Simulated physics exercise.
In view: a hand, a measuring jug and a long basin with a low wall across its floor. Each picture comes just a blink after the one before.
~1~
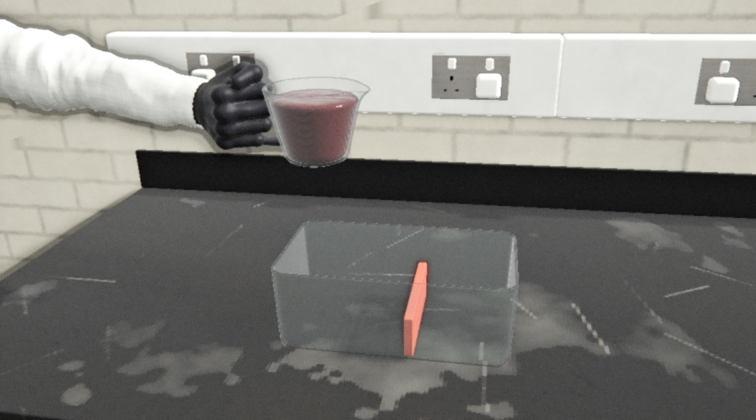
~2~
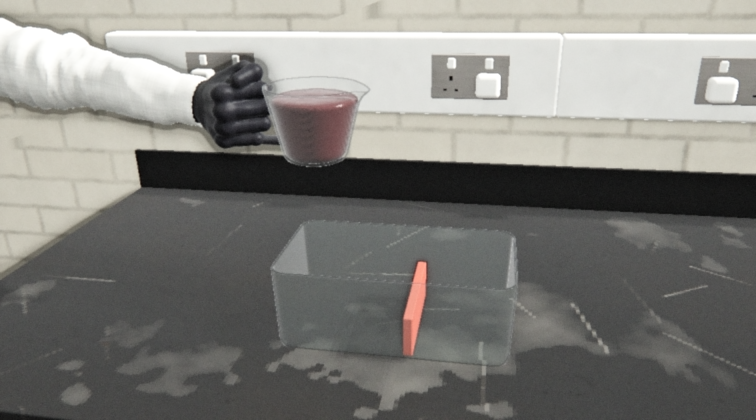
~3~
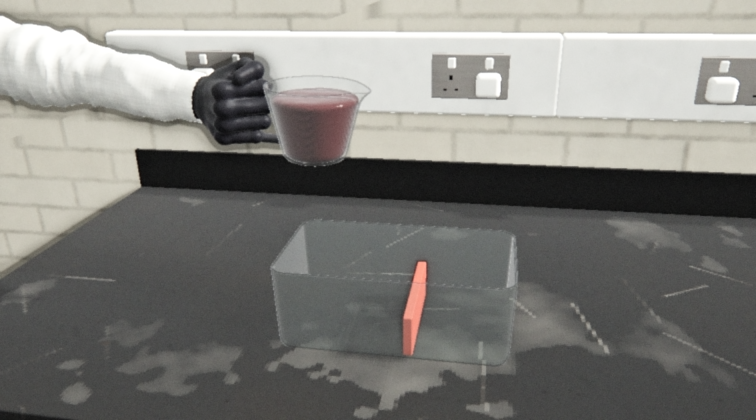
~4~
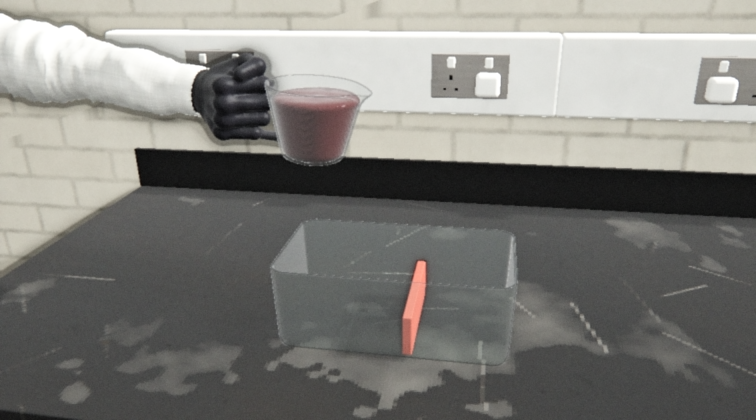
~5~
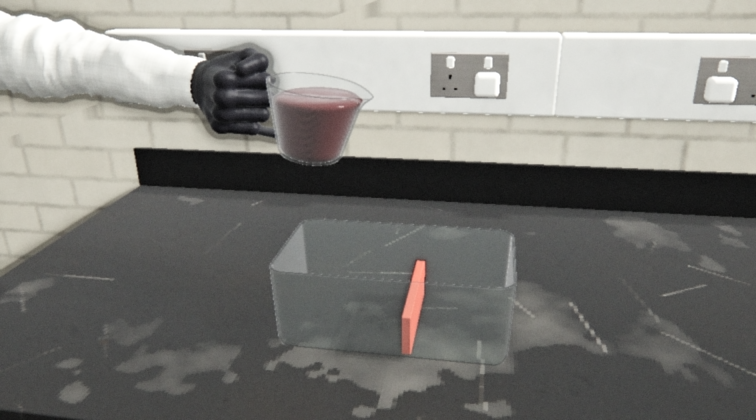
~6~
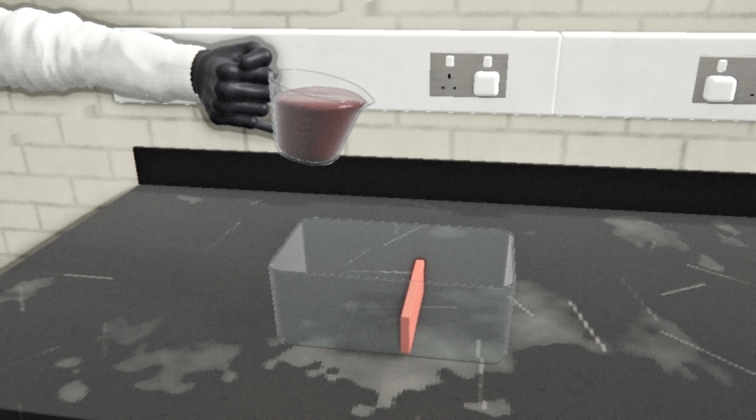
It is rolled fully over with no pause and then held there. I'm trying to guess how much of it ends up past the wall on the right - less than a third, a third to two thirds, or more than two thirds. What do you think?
Reaches a third, not past two thirds.
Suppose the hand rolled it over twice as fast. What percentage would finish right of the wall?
It works out near 30 %.
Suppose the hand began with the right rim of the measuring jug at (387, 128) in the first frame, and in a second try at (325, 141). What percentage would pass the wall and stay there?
Try one: 65 %; try two: 5 %.
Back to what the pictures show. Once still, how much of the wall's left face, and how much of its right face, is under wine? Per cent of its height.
I get 20 % for the left and 30 % for the right.
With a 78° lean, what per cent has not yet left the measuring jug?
About 50 per cent.
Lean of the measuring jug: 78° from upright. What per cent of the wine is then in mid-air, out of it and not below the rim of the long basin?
Estimate: 35 per cent, roughly.
A moment on, the measuring jug is tipped on its side and 50 per cent is still to pour, 2 is left of the wall and 14 right of it.
Next, the measuring jug is tipped right over and 2 per cent is still to pour, 39 is left of the wall and 52 right of it.
Then the measuring jug is tipped right over and 0 per cent is still to pour, 46 is left of the wall and 52 right of it.
Later the measuring jug is tipped right over and 0 per cent is still to pour, 46 is left of the wall and 52 right of it.
In the end 46 per cent lies left of the wall, 52 right of it and 2 outside.
